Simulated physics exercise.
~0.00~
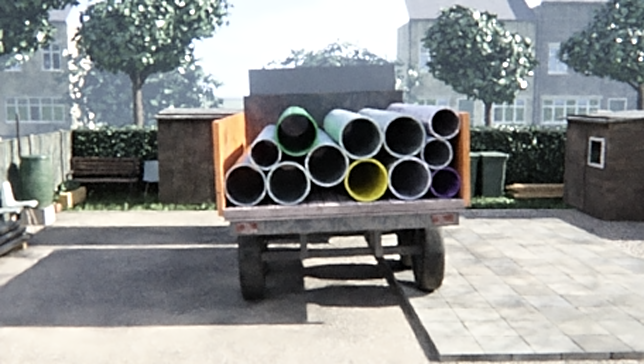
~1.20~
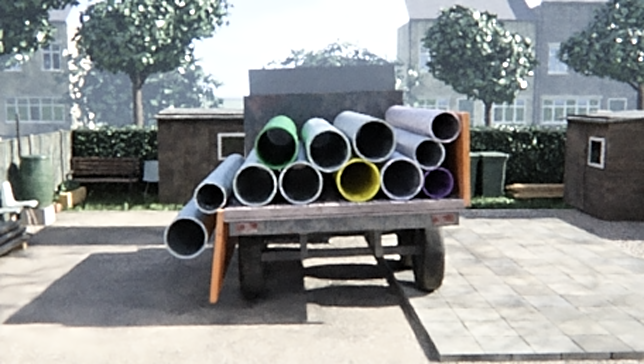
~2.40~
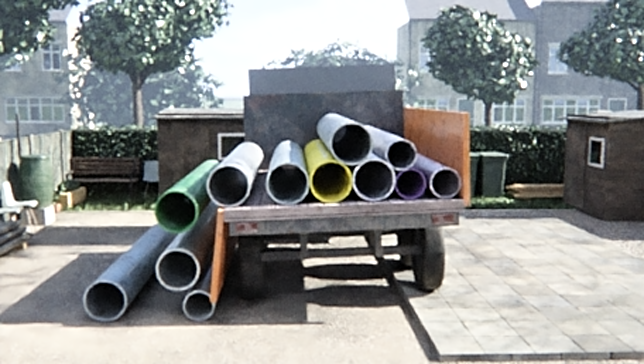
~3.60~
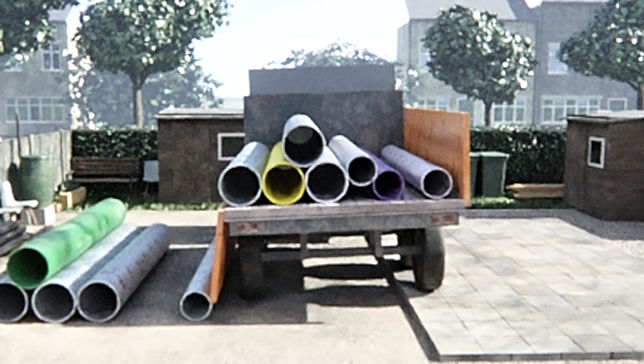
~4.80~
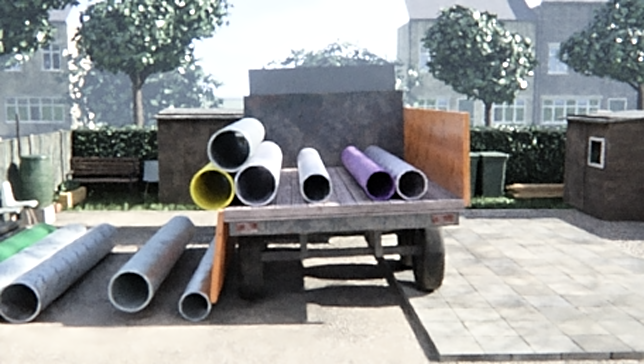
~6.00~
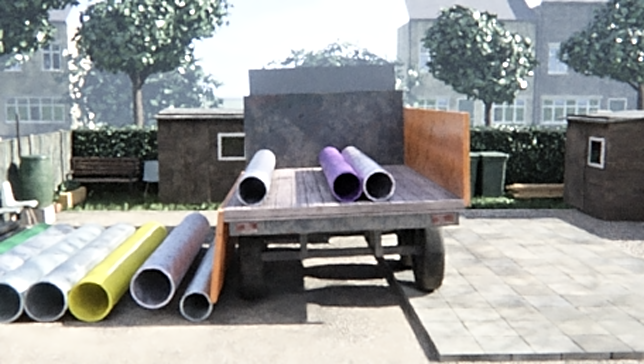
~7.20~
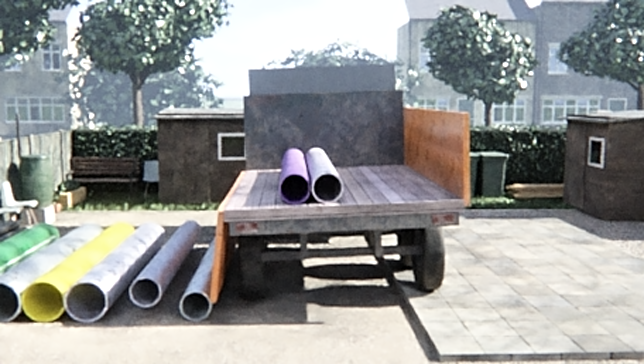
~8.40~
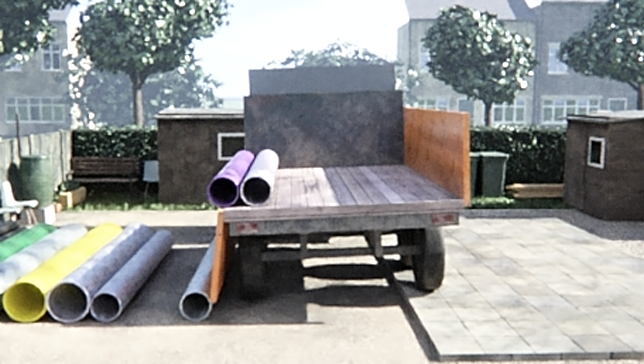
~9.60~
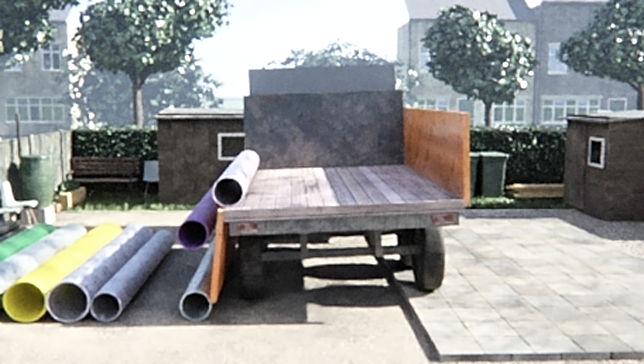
A flatbed lorry stacked with metal pipes had its left side panel drop open, and the pipes rolled left off the deck, green before yellow, gathering on the ground until the last two followed, the purple one slipping over the edge.
